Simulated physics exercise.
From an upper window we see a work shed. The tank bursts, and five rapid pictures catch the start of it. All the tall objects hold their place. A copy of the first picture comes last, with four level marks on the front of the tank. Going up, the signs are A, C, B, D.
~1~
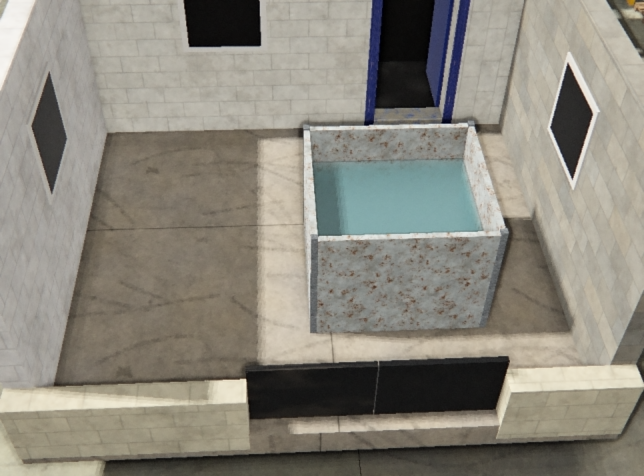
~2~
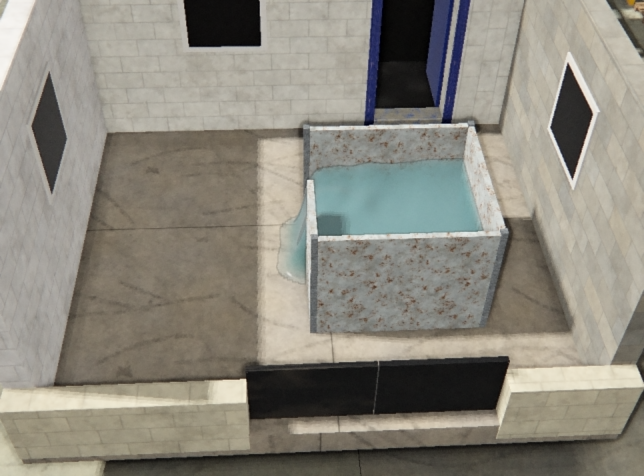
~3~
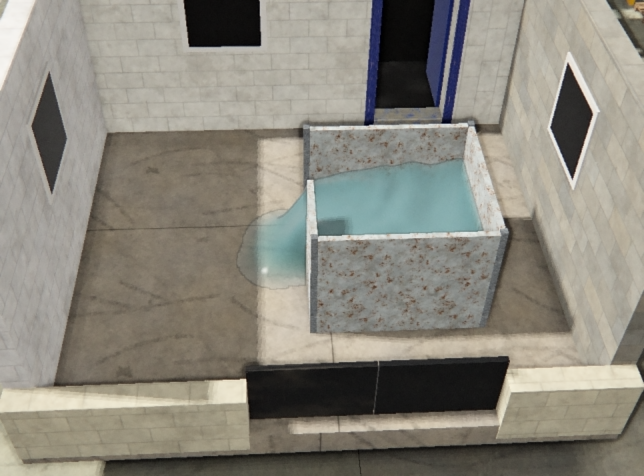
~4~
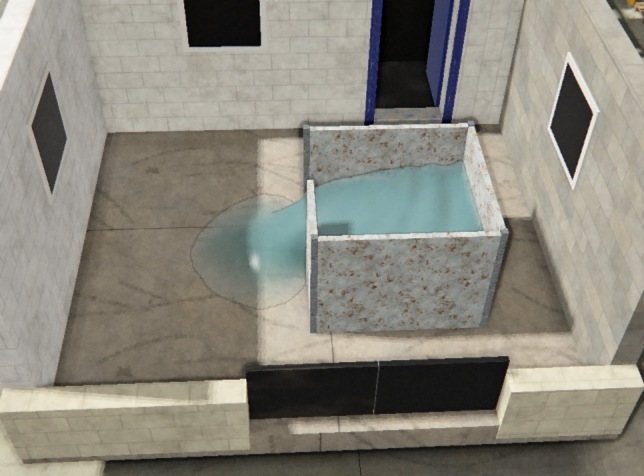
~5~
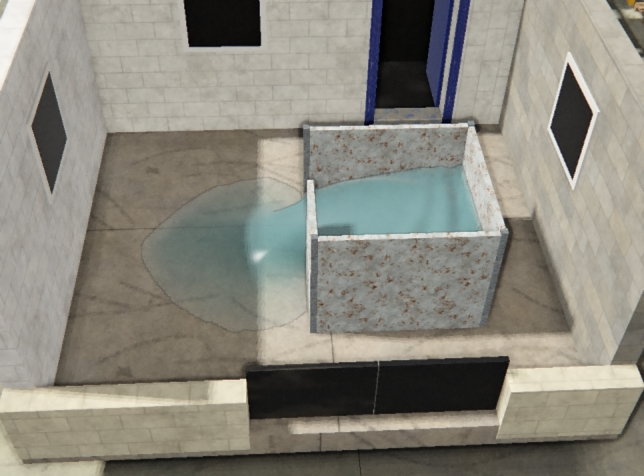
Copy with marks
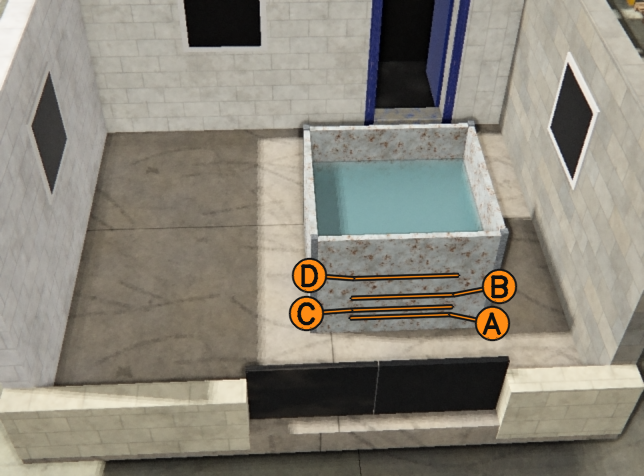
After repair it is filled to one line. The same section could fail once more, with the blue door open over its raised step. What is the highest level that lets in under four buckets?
D.
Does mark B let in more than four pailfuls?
No.
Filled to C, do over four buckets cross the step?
No, that is safe.
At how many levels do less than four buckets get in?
All of the four.
On the marked copy, A at (400, 316); B at (403, 296); C at (401, 308); D at (405, 277); from the bottom up A, C, B, D.
With A, nothing gets over.
With B, nothing gets over.
With C, nothing gets over.
With D, a bucket or two gets in.
